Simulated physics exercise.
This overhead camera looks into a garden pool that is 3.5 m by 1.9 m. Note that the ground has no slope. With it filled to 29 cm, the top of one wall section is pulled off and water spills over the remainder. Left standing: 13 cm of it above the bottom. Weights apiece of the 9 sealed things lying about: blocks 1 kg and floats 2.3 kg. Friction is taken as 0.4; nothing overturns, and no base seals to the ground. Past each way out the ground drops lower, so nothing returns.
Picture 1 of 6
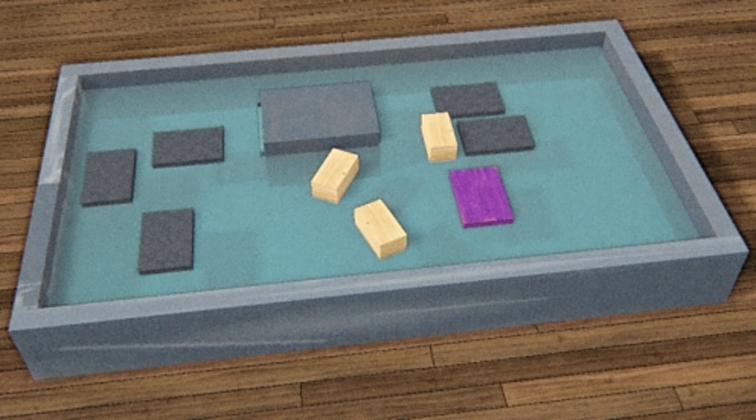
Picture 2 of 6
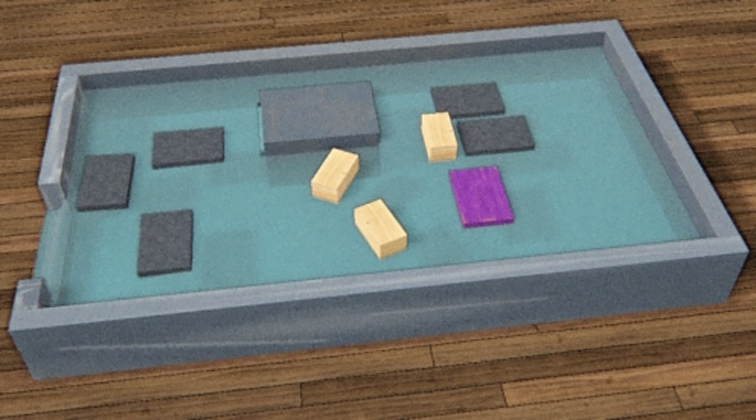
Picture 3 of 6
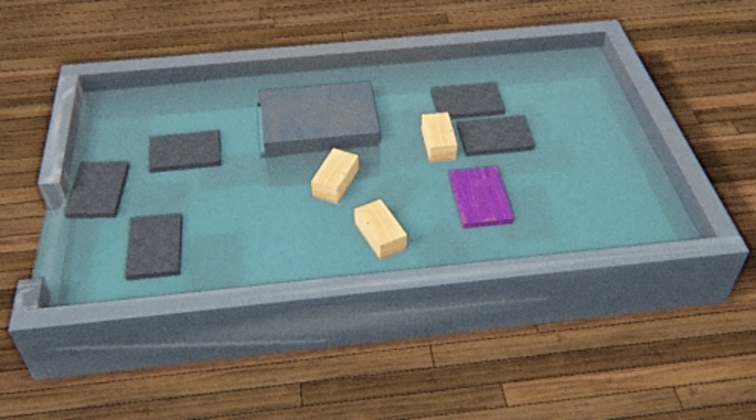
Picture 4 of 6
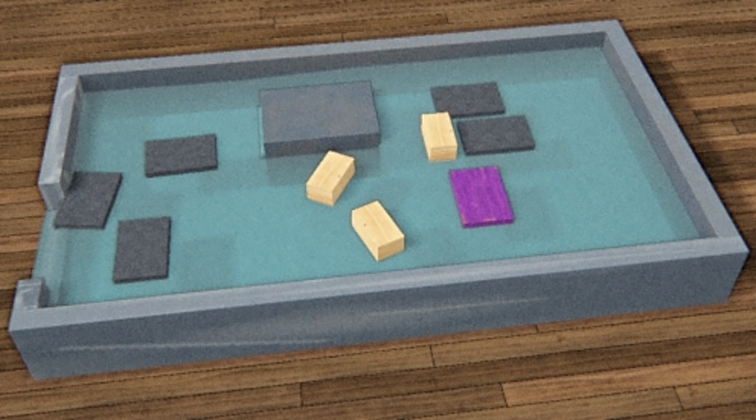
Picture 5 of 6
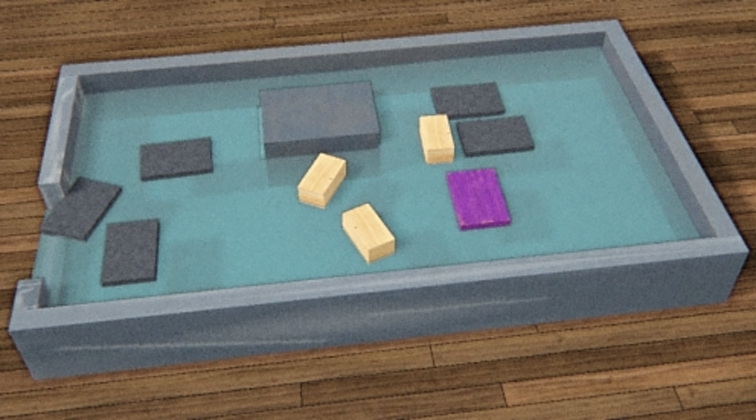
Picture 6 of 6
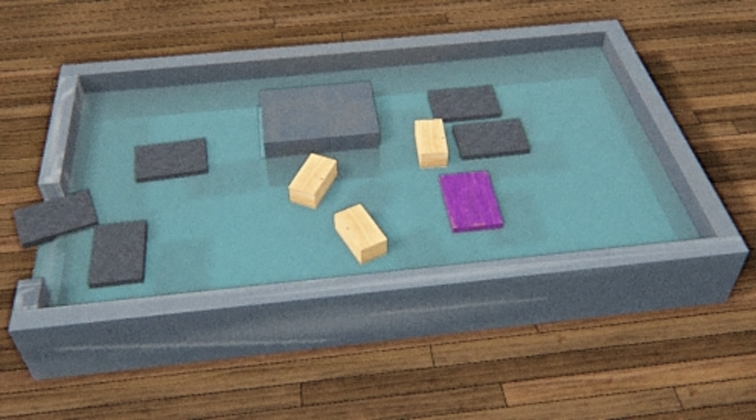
Dark slabs drift left through a gap in the pool wall, and pale blocks follow slightly.
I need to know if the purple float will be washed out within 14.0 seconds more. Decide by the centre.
It is going to be left in the pool.
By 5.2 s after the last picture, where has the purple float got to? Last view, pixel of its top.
Somewhere around (422, 214), I'd say.
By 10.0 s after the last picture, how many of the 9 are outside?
Tally so far: 2.
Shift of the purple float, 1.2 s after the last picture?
Close to 20 cm.
Then, 1.2 s after the last picture the purple float is near (450, 204), 0.2 m from its start, afloat; 1 of 9 are out; 8 afloat.
Then, 5.2 s after the last picture the purple float is near (422, 214), 0.4 m from its start, afloat; 2 of 9 are out; 7 afloat.
Then, 10.0 s after the last picture the purple float is near (381, 226), 0.6 m from its start, afloat; 2 of 9 are out; 7 afloat.
Then, 14.0 s after the last picture the purple float is near (340, 236), 0.8 m from its start, afloat; 2 of 9 are out; 7 afloat.
